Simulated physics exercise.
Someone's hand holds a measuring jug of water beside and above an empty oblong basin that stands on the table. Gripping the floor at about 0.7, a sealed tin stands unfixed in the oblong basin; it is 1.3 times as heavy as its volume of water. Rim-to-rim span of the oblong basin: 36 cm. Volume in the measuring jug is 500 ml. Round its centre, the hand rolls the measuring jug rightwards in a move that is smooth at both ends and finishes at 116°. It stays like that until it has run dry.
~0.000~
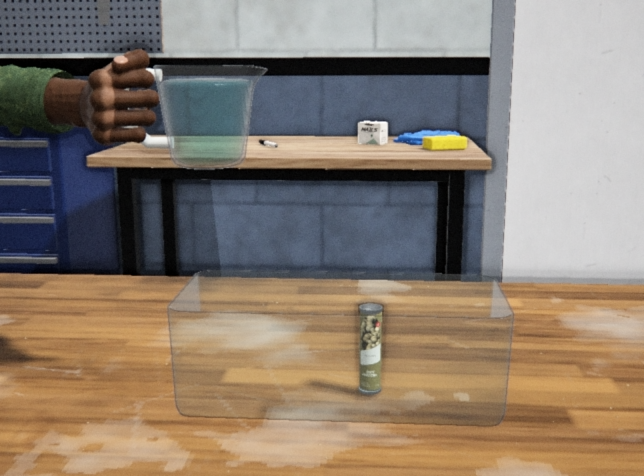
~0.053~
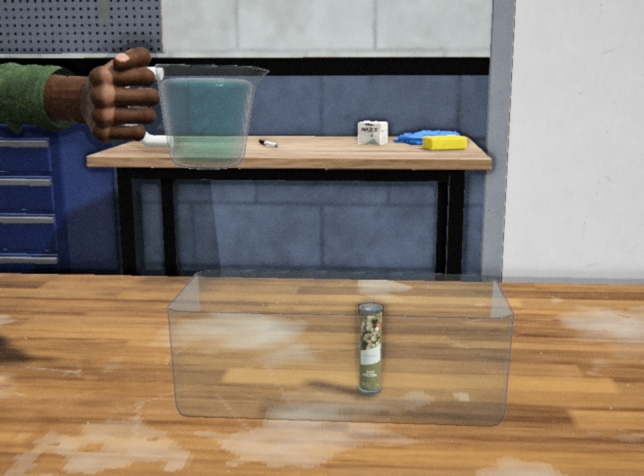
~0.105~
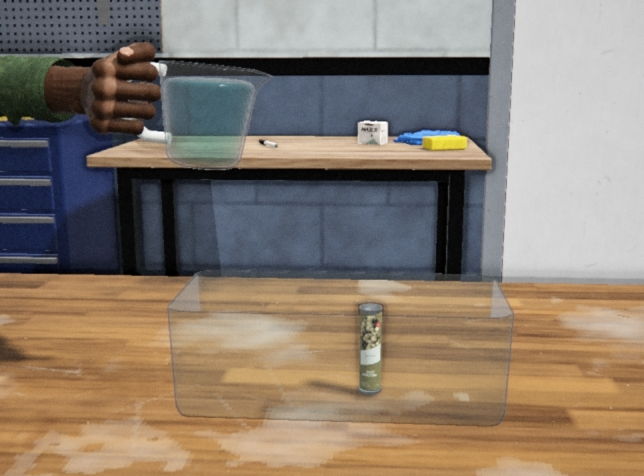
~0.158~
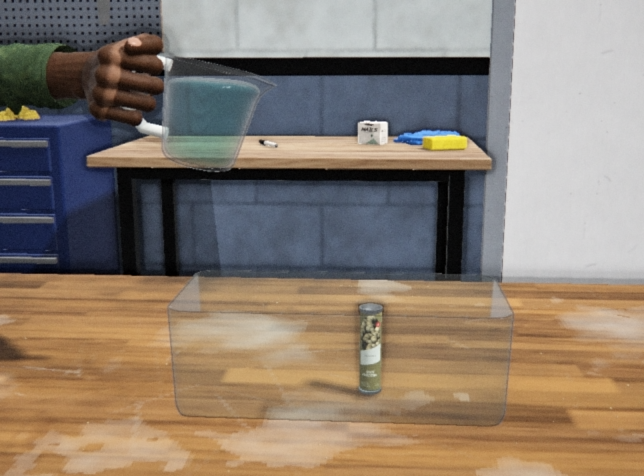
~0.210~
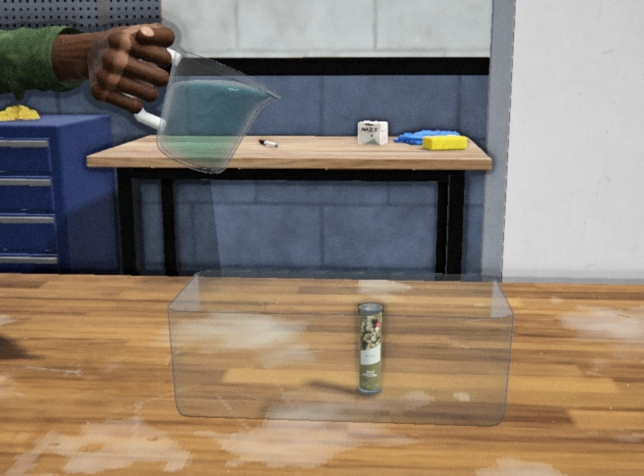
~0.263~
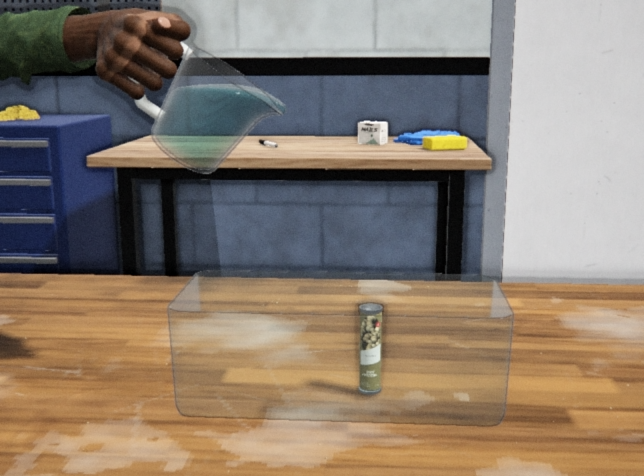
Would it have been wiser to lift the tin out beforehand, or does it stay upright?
Tipped.
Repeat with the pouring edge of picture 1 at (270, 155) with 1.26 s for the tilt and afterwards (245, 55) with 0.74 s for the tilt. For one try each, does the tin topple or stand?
In the first try it remains standing; in the second it remains standing.
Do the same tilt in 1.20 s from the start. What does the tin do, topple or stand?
Tips over.
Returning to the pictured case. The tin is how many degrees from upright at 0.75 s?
Measured tilt, approx.: 30 degrees.
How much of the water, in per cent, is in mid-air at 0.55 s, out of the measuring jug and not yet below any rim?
Close to 40 per cent, I'd say.
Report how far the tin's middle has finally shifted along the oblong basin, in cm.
Roughly 8.0 cm.
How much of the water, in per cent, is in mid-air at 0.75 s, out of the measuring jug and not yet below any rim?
Estimate: Around 12 per cent.
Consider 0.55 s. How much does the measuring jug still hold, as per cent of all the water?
Roughly 38 percent.
Then, 0.55 s in, the tilt is 102° and 39 per cent is still to pour; the tin stands where it began.
Then, 0.75 s in, the tilt is 116° and 2 per cent is still to pour; the tin leans 31°.
Then, 0.97 s in, the tilt is 116° and 0 per cent is still to pour; the tin lies on its side.
Then, 1.21 s in, the tilt is 116° and 0 per cent is still to pour; the tin lies on its side.
Finally, the tin lies on its side.
